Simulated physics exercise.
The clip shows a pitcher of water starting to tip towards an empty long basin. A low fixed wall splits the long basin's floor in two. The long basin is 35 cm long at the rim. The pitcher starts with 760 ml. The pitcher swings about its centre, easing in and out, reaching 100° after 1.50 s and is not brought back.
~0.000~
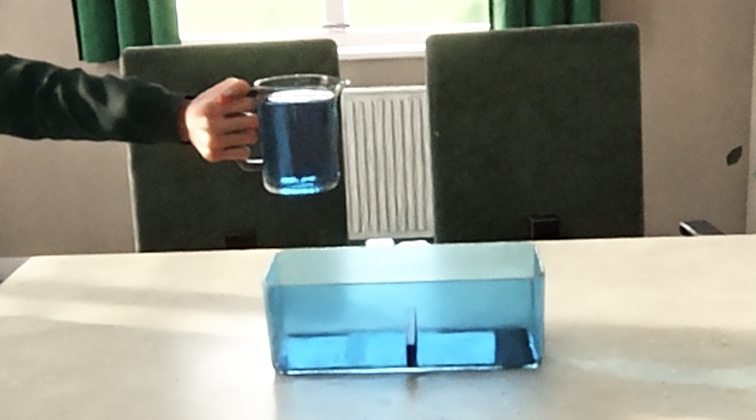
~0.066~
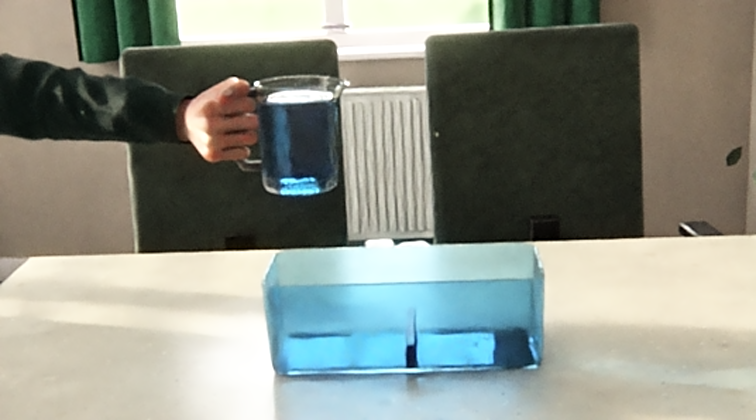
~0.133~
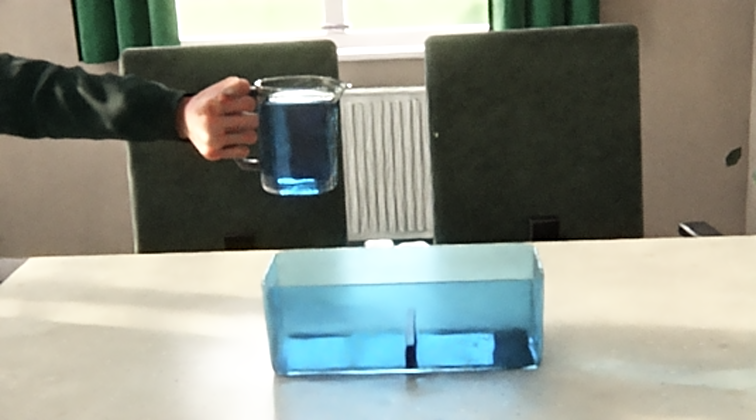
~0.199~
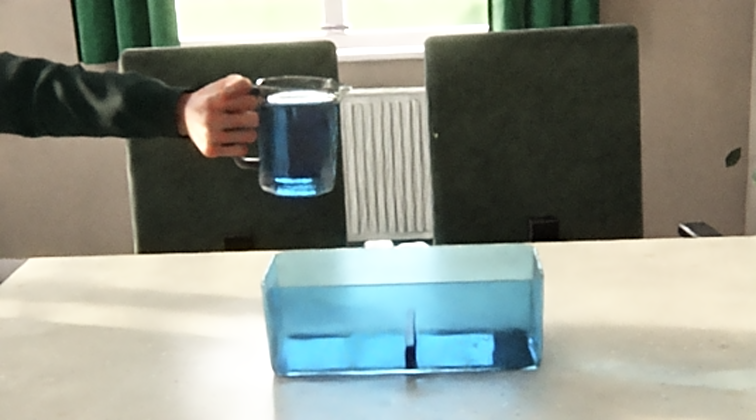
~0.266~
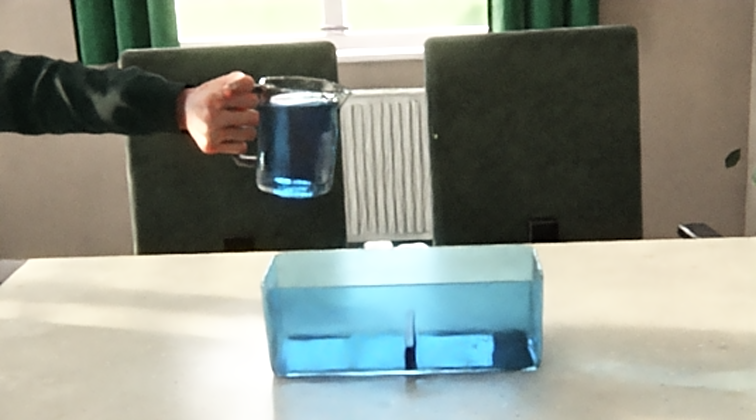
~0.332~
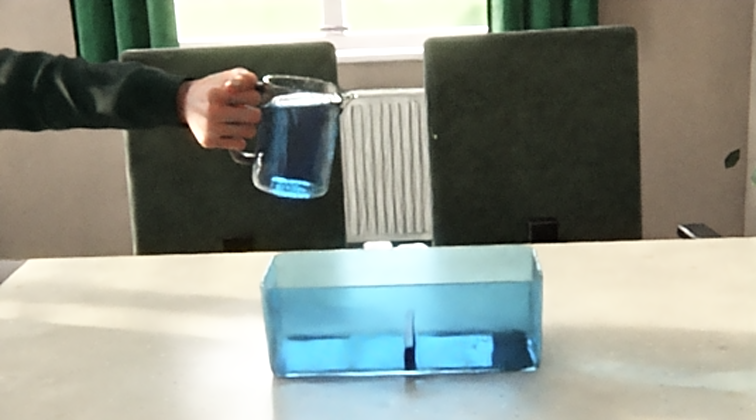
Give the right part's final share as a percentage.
Roughly 83 per cent is past the wall.
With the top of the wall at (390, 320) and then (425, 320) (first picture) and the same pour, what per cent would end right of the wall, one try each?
First 95, then 70 per cent.
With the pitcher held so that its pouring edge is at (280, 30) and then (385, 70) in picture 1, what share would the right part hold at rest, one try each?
First 10, then 90 per cent.
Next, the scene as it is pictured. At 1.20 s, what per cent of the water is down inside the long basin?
About 38 per cent.
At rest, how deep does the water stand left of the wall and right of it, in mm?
Some 4 mm on the left and 28 mm on the right.
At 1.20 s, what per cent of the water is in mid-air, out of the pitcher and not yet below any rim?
About 20 per cent.
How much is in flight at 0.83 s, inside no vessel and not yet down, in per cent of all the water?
About 10 per cent.
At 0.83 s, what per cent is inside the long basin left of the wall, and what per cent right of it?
Some 0 per cent left and 3 right.
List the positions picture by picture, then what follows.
It leans 0°; its right rim is at (349, 81); the water meets the walls at (260, 99) and (336, 96); the long basin's rim runs from (269, 269) to (540, 261); the wall's top is at (411, 326), in the first frame.
It leans 0°; its right rim is at (349, 82); the water meets the walls at (261, 99) and (336, 97), in the second frame.
It leans 2°; its right rim is at (350, 84); the water meets the walls at (261, 99) and (336, 97), in the third frame.
It leans 4°; its right rim is at (352, 87); the water meets the walls at (261, 101) and (338, 98), in the fourth frame.
It leans 8°; its right rim is at (354, 91); the water meets the walls at (263, 102) and (341, 100), in the fifth frame.
It leans 12°; its right rim is at (357, 96); the water meets the walls at (264, 105) and (344, 101), in the sixth frame.
Then, 0.83 s in, the tilt is 59° and 86 per cent is still to pour, 0 is left of the wall and 3 right of it.
Then, 1.20 s in, the tilt is 90° and 42 per cent is still to pour, 1 is left of the wall and 37 right of it.
Then, 1.58 s in, the tilt is 100° and 7 per cent is still to pour, 6 is left of the wall and 81 right of it.
Then, 2.00 s in, the tilt is 100° and 0 per cent is still to pour, 15 is left of the wall and 83 right of it.
Finally, 16 per cent lies left of the wall, 83 right of it and 1 outside.
